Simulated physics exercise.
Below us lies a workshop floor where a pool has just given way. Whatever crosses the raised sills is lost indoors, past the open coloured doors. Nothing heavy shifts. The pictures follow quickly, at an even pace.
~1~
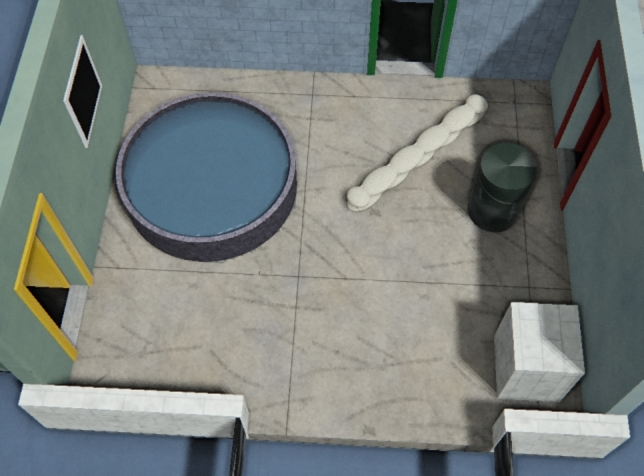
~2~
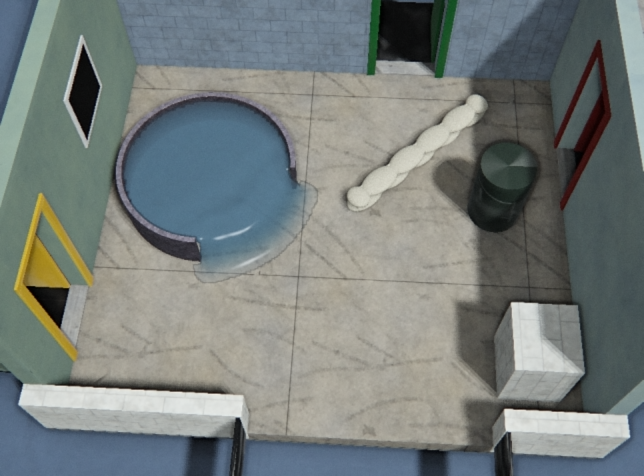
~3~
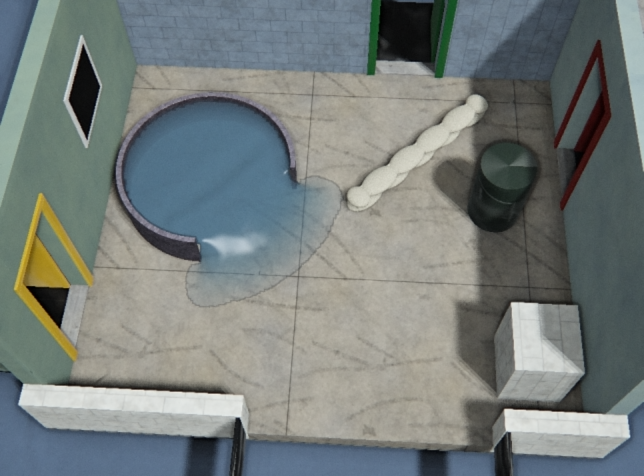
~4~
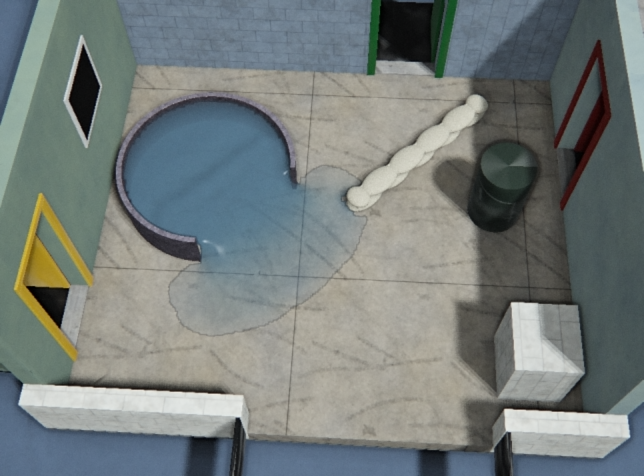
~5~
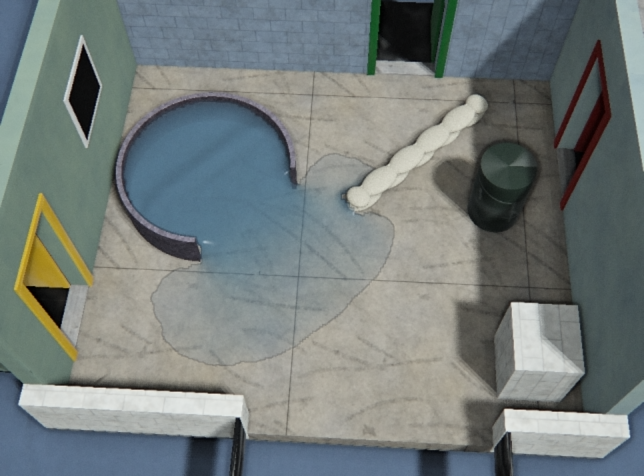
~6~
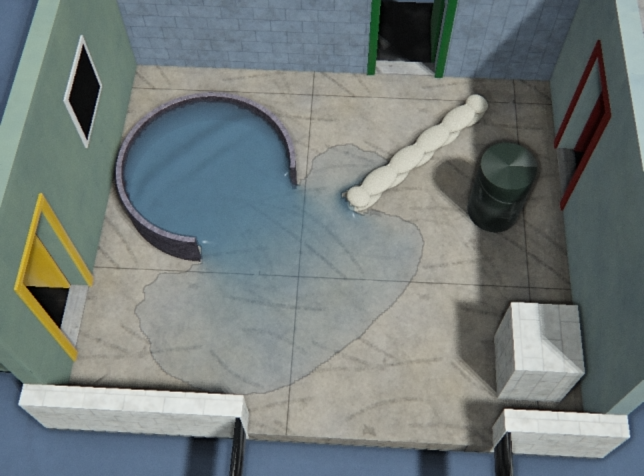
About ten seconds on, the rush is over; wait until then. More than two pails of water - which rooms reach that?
Result: The red door sees two pails or less; the yellow door sees two pails or less; the green door sees two pails or less.
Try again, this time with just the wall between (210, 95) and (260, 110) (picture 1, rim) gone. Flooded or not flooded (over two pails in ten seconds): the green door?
I'd say green tops the limit.
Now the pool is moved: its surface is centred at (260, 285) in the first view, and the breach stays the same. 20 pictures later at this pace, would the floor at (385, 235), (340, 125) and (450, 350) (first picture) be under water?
In order, the three spots end up untouched, untouched and waterlogged.
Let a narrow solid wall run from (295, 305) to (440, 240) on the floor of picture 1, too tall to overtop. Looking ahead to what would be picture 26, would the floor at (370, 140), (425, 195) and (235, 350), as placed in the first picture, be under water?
Outcome per location, in sequence: Soaking, soaking, soaking.
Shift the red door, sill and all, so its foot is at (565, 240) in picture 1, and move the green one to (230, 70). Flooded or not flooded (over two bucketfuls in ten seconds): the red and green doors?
Result: Red door yes, green door no.
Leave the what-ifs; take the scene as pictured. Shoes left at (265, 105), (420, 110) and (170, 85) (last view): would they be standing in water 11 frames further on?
Same order as asked: Dry as before; drenched; dry as before.
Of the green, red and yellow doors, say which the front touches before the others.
The green door.
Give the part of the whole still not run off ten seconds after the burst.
Near 50 in a hundred.
A moment on, water covers 40 % of the floor; the red door not reached, the yellow door not reached, the green door not reached.
Next, water covers 50 % of the floor; the red door not reached, the yellow door not reached, the green door not reached.
Then, water covers 55 % of the floor; the red door wet at the sill, nothing in, the yellow door wet at the sill, nothing in, the green door wet at the sill, nothing in.
Later, water covers 70 % of the floor; the red door wet at the sill, nothing in, the yellow door wet at the sill, nothing in, the green door wet at the sill, nothing in.
In the end, water covers 90 % of the floor; the red door under two buckets in, the yellow door wet at the sill, nothing in, the green door wet at the sill, nothing in.
